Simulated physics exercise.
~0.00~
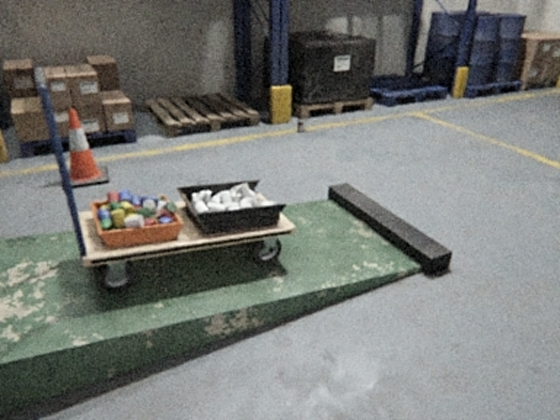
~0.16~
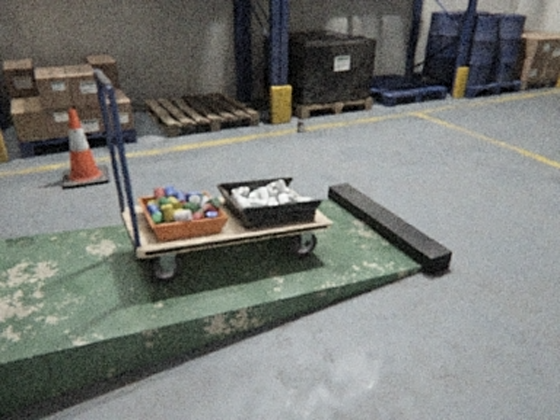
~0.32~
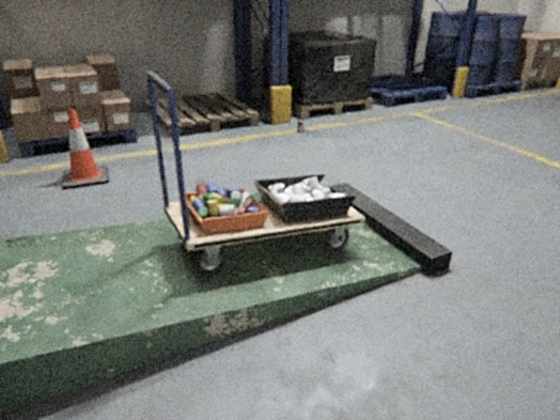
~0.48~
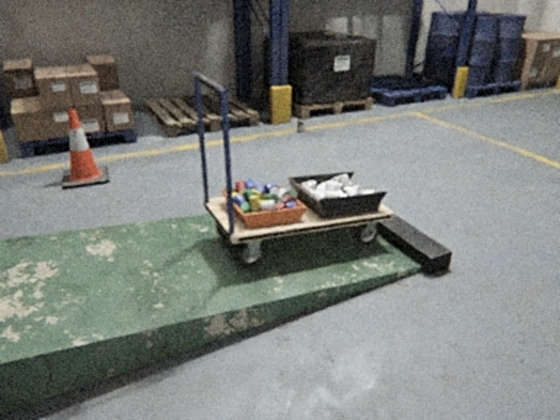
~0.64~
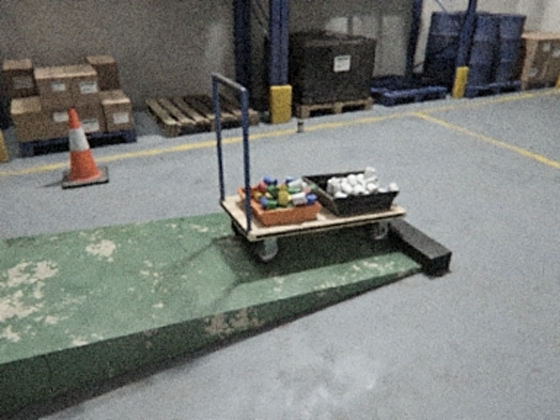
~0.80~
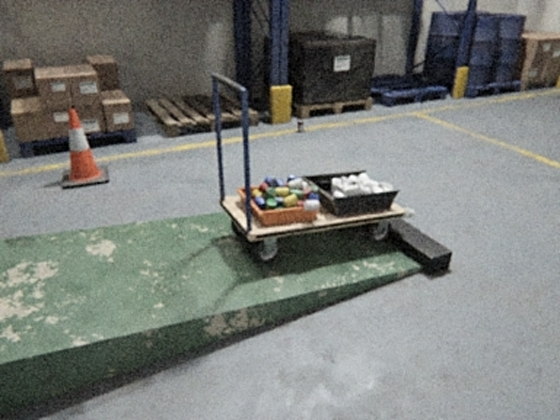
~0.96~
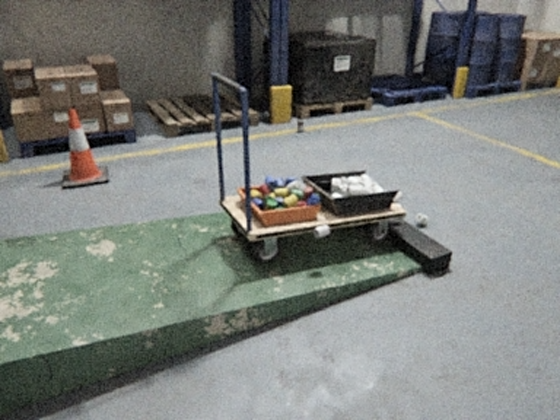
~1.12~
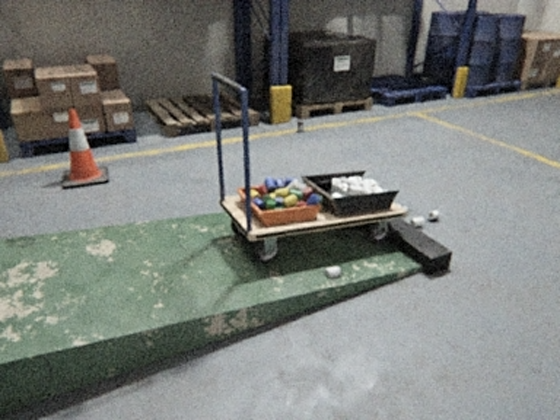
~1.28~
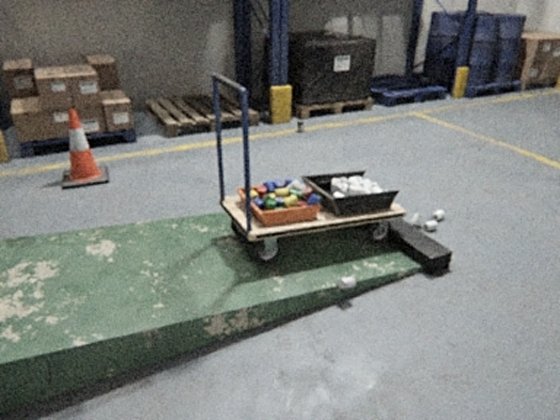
The footage shows a flatbed trolley carrying an orange box of colourful jars and a black box of white rolls down a green ramp to the right until it stops at a dark kerb, where a few pieces spill out and come to rest nearby while the trolley stays upright.
